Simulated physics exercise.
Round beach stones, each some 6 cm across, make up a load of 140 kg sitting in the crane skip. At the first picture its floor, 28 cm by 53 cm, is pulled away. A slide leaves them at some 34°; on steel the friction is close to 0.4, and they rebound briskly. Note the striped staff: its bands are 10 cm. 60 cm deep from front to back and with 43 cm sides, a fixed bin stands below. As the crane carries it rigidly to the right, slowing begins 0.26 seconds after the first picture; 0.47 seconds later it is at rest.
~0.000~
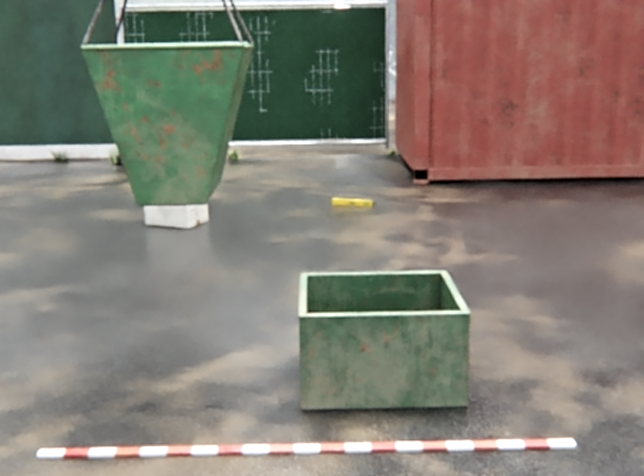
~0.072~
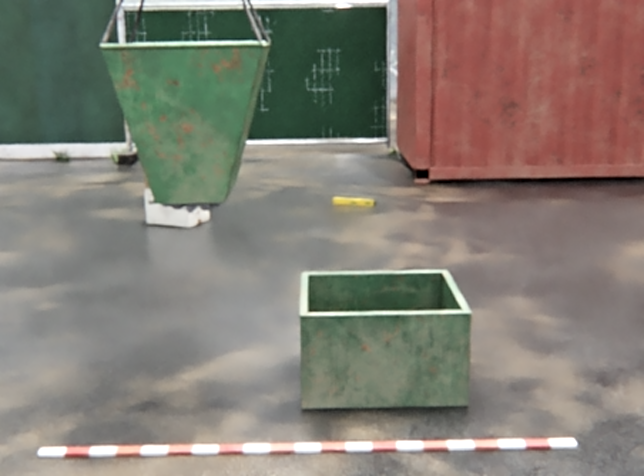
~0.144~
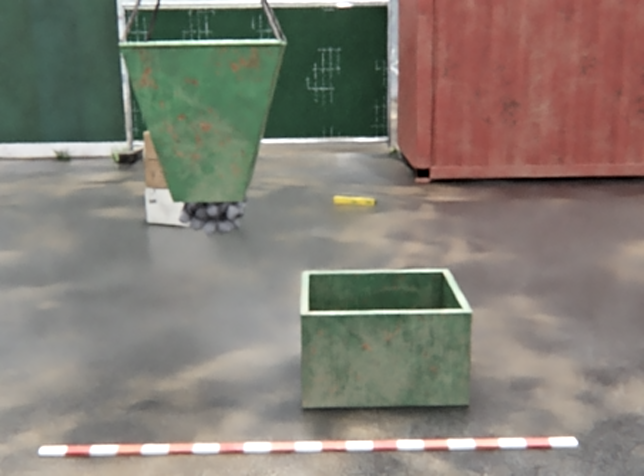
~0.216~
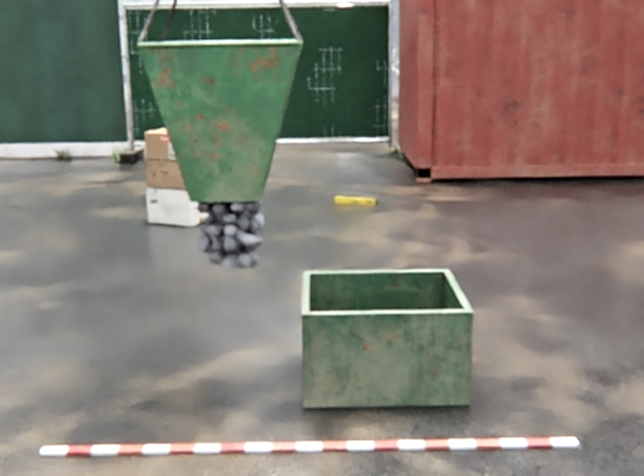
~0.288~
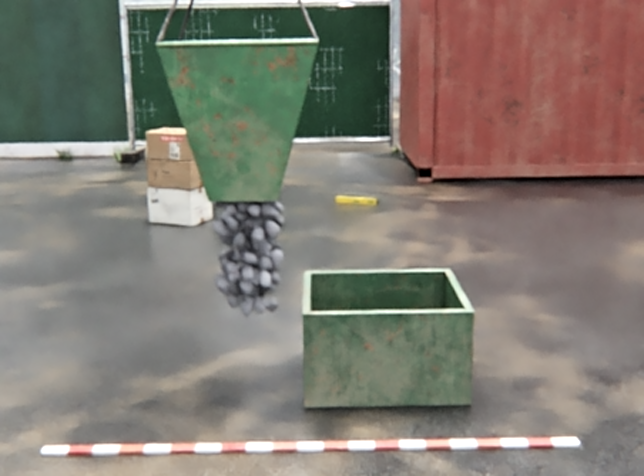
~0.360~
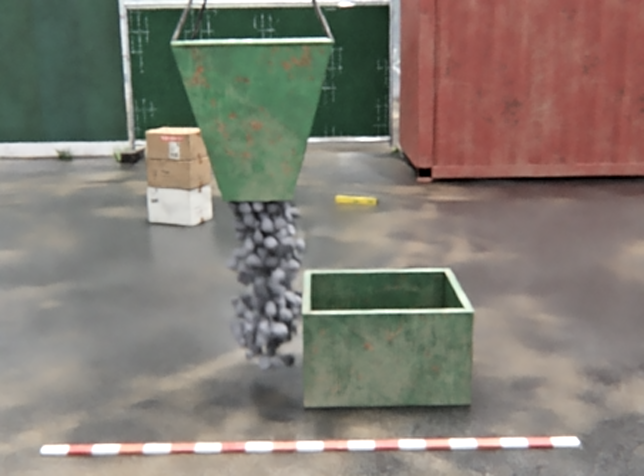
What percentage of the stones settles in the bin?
26 %.
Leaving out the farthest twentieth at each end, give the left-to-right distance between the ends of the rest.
Width: Near 130 cm.
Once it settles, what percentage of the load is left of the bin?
70 in a hundred, roughly.
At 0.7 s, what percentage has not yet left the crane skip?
It holds some 0 per cent.
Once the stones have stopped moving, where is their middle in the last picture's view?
I'd point to somewhere near (272, 371).
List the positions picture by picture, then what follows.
In the first frame, the outlet is at (171, 193); nothing has dropped yet.
In the second frame, the outlet is at (189, 191); 4 % is out.
In the third frame, outlet at (207, 190), the stream shows down to (219, 218); 88 % still inside.
In the fourth frame, outlet at (225, 190), the stream shows down to (236, 252); 76 % still inside.
In the fifth frame, outlet at (243, 189), the stream shows down to (256, 281); 65 % still inside.
In the sixth frame, outlet at (257, 189), the stream shows down to (264, 278); 53 % still inside.
After 0.7 s, 1 % in the crane skip, 74 % falling or lying left of the bin, 24 % falling or lying in the bin, 1 % falling or lying beside or right of the bin; the stones farthest right are at (396, 346).
After 1.1 s, 0 % in the crane skip, 71 % falling or lying left of the bin, 26 % falling or lying in the bin, 4 % falling or lying beside or right of the bin; the stones farthest right are at (445, 355).
After 1.7 s, 0 % in the crane skip, 70 % falling or lying left of the bin, 26 % falling or lying in the bin, 4 % falling or lying beside or right of the bin; the stones farthest right are at (453, 367).
After 2.6 s, 0 % in the crane skip, 70 % falling or lying left of the bin, 26 % falling or lying in the bin, 4 % falling or lying beside or right of the bin; the stones farthest right are at (454, 367).
After 4.5 s, 0 % in the crane skip, 70 % left of the bin, 26 % in the bin, 4 % beside or right of the bin; the stones farthest right are at (454, 367).
